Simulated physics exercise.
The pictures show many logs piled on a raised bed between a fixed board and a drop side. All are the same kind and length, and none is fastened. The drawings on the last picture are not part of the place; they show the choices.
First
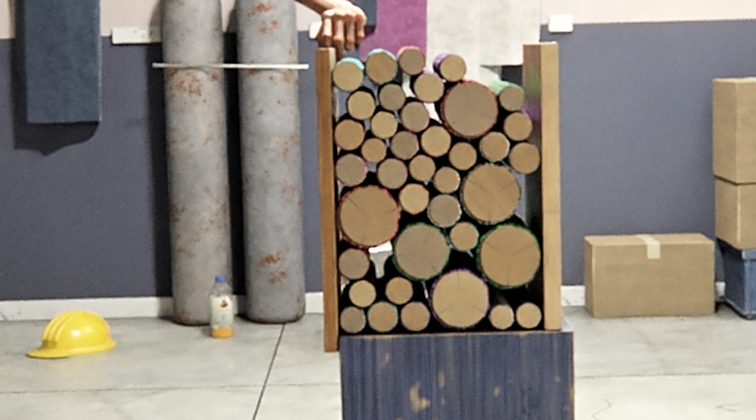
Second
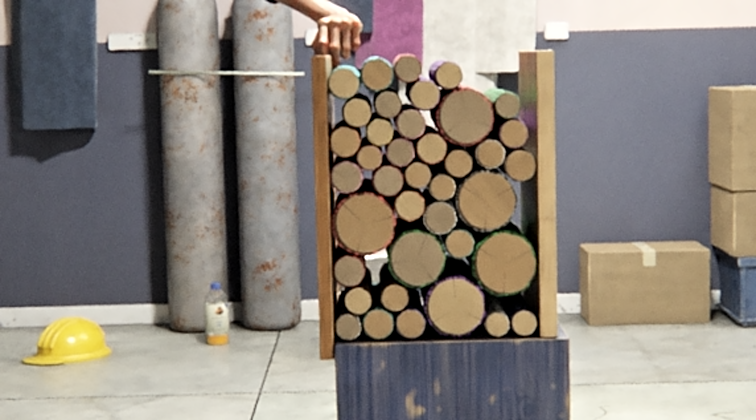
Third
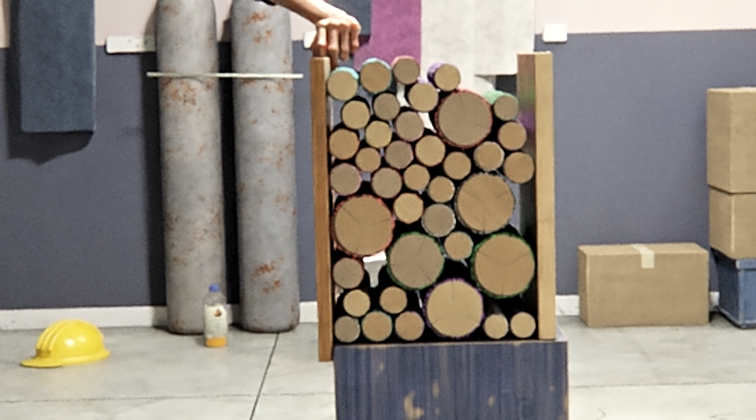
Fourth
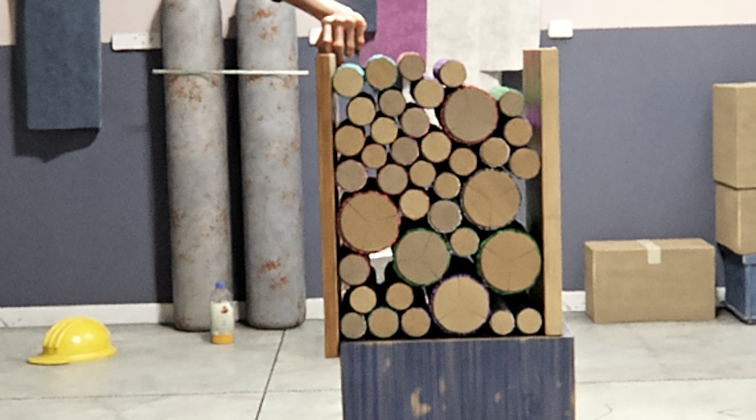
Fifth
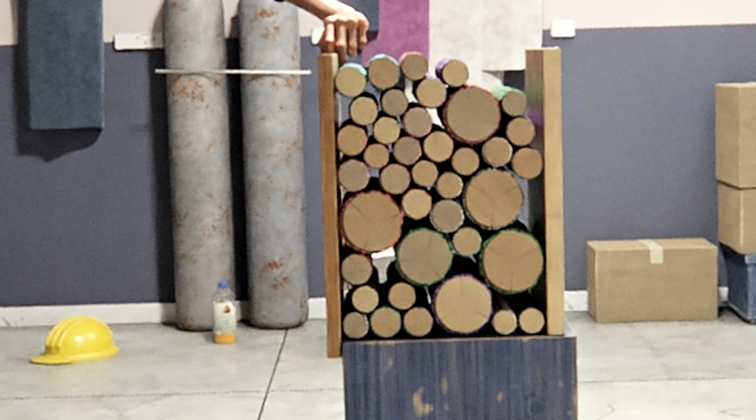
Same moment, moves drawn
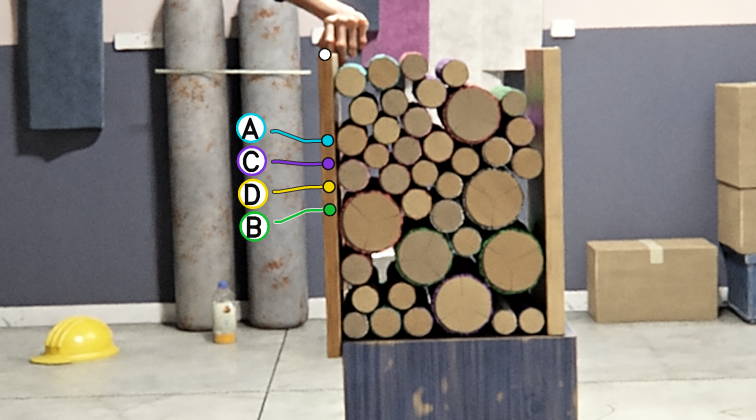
In a room with a pale tiled floor and a dark grey-blue wall, the view is straight on from the front. Round-ended tan logs of mixed widths are stacked between upright wooden boards on a dark blue base, with rusty grey cylinders and a yellow helmet left and cardboard boxes right. A hand stays at the stack's top left while the camera wavers slightly and the logs keep their arrangement.
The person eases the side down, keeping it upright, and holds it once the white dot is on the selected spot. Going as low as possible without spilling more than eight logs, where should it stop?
The answer is mark D.
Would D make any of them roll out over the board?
Yes, at D.
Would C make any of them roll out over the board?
Yes.
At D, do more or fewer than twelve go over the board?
It loses fewer than twelve.
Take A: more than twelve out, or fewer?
It loses fewer than twelve.
On the marked copy, A at (328, 141); B at (330, 210); C at (328, 164); D at (329, 186); the white dot at (325, 54).
With D. Early on, top of the board (334, 111).
Further on, top of the board (336, 177).
At the end, top of the board (337, 186), about four out over the board.
As for the rest, A one out over the board; B nine out over the board; C about four out over the board.
